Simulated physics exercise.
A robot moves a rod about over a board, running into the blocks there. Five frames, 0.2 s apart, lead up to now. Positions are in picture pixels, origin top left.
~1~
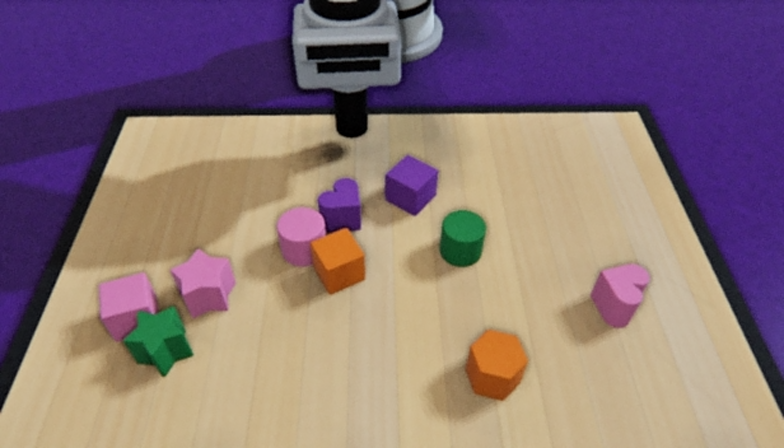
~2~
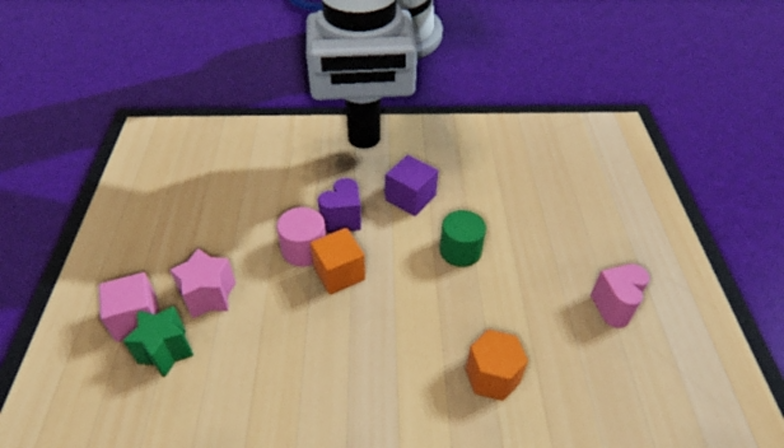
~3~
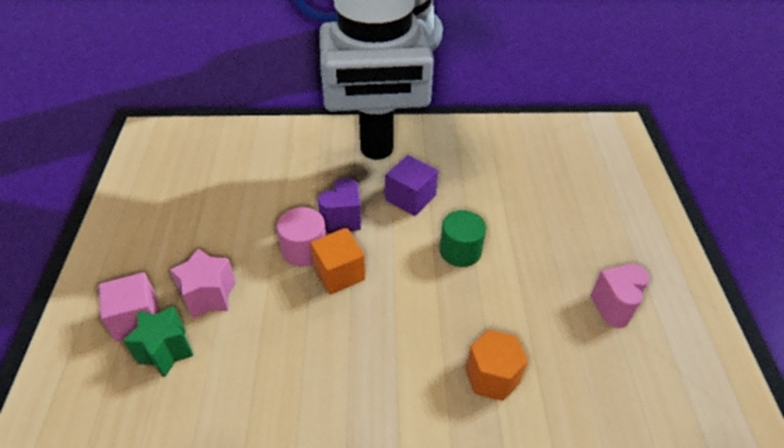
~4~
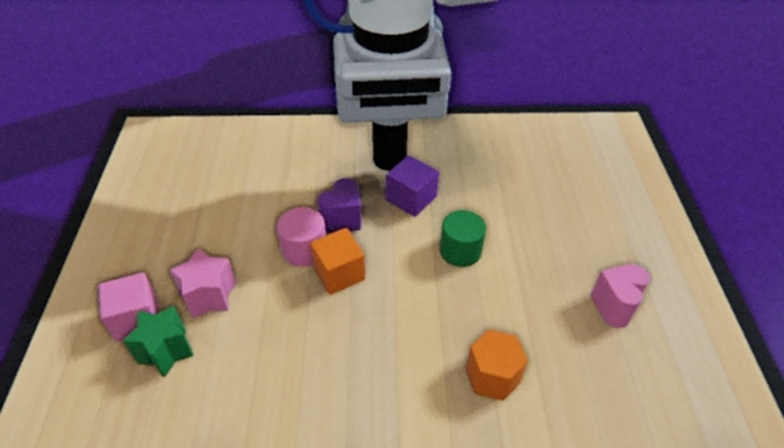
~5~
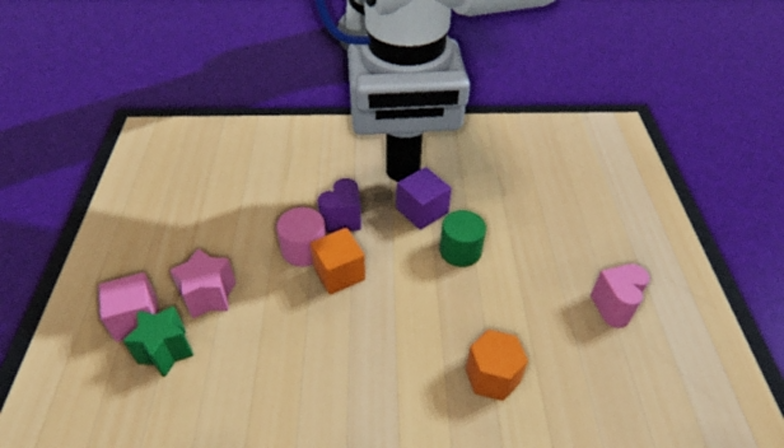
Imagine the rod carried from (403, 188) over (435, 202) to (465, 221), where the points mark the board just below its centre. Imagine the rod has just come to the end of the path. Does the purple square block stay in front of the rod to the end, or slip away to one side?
That block remains ahead.
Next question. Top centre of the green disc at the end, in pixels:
At the end it should sit near (482, 260).
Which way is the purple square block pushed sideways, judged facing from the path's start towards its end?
It's going to go right.
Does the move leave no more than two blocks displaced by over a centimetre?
That would be a yes.
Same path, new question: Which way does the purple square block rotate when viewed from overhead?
The block turns clockwise.
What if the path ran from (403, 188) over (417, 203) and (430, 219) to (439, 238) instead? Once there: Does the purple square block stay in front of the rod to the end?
Short answer: Yes.
The first path, step by step. Halfway along, rod at (437, 186); purple square block at (449, 203), turned 30° clockwise; green disc at (470, 234).
At the end, rod at (467, 205); purple heart-shaped block still; purple square block at (476, 226), turned 40° clockwise; green disc at (482, 260).
